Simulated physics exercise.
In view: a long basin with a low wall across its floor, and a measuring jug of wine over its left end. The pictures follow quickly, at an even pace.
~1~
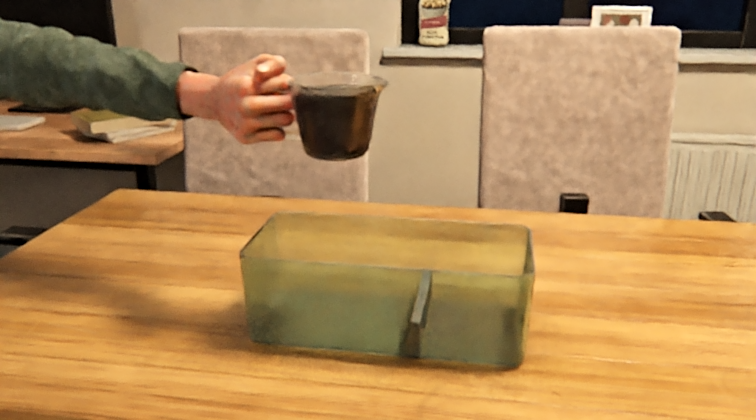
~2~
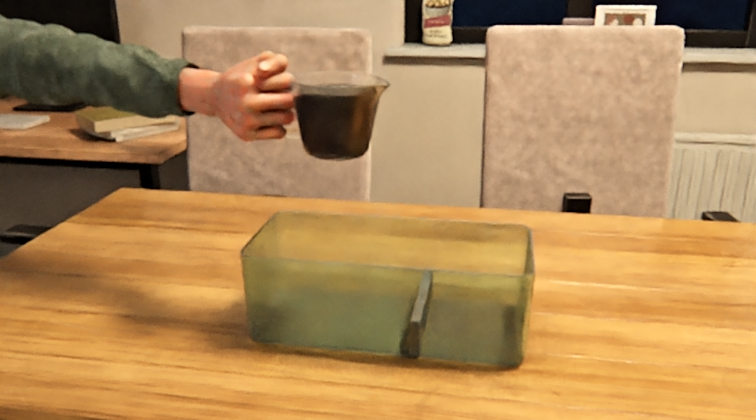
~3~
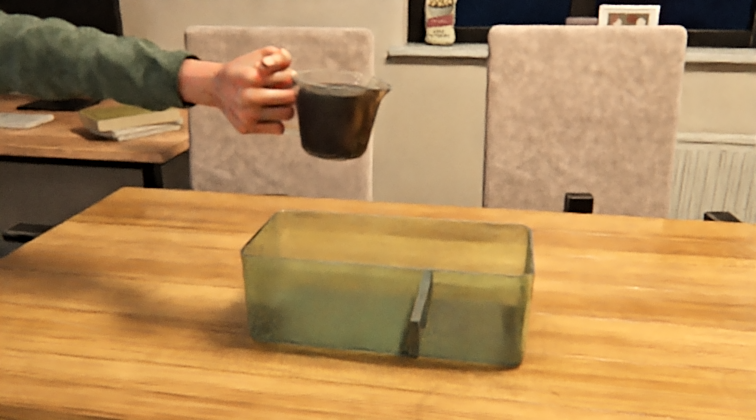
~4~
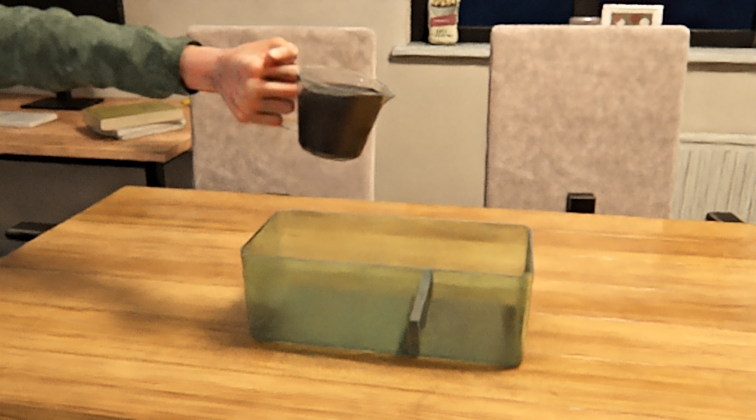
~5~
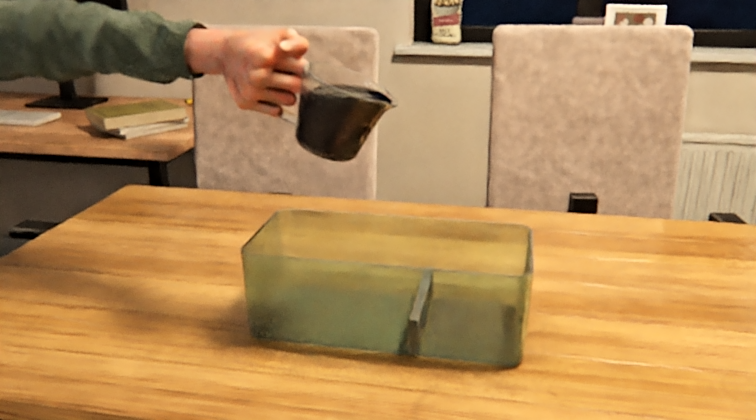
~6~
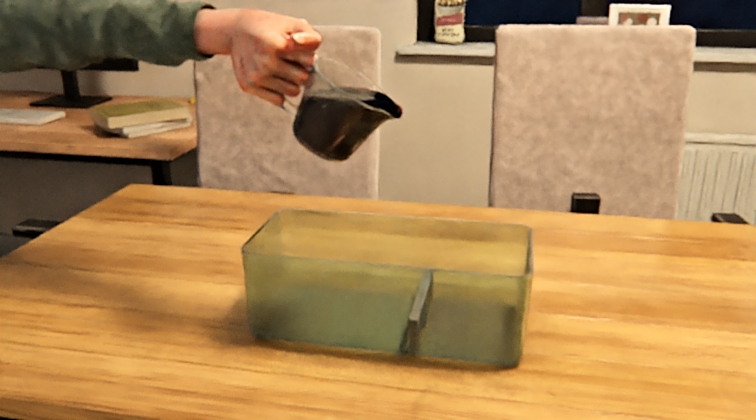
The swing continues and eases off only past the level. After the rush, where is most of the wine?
It is the right one.
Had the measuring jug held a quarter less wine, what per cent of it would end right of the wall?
Near 60 %.
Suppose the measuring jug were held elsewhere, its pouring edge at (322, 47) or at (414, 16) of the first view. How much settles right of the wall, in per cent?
The first gives 5 %, the second 85 %.
A moment on, the tilt is 92° and 39 per cent is still to pour, 0 is left of the wall and 25 right of it.
Next, the tilt is 103° and 4 per cent is still to pour, 17 is left of the wall and 68 right of it.
Then the tilt is 103° and 0 per cent is still to pour, 26 is left of the wall and 72 right of it.
Later the tilt is 103° and 0 per cent is still to pour, 26 is left of the wall and 72 right of it.
Finally, 26 per cent lies left of the wall, 72 right of it and 1 outside.
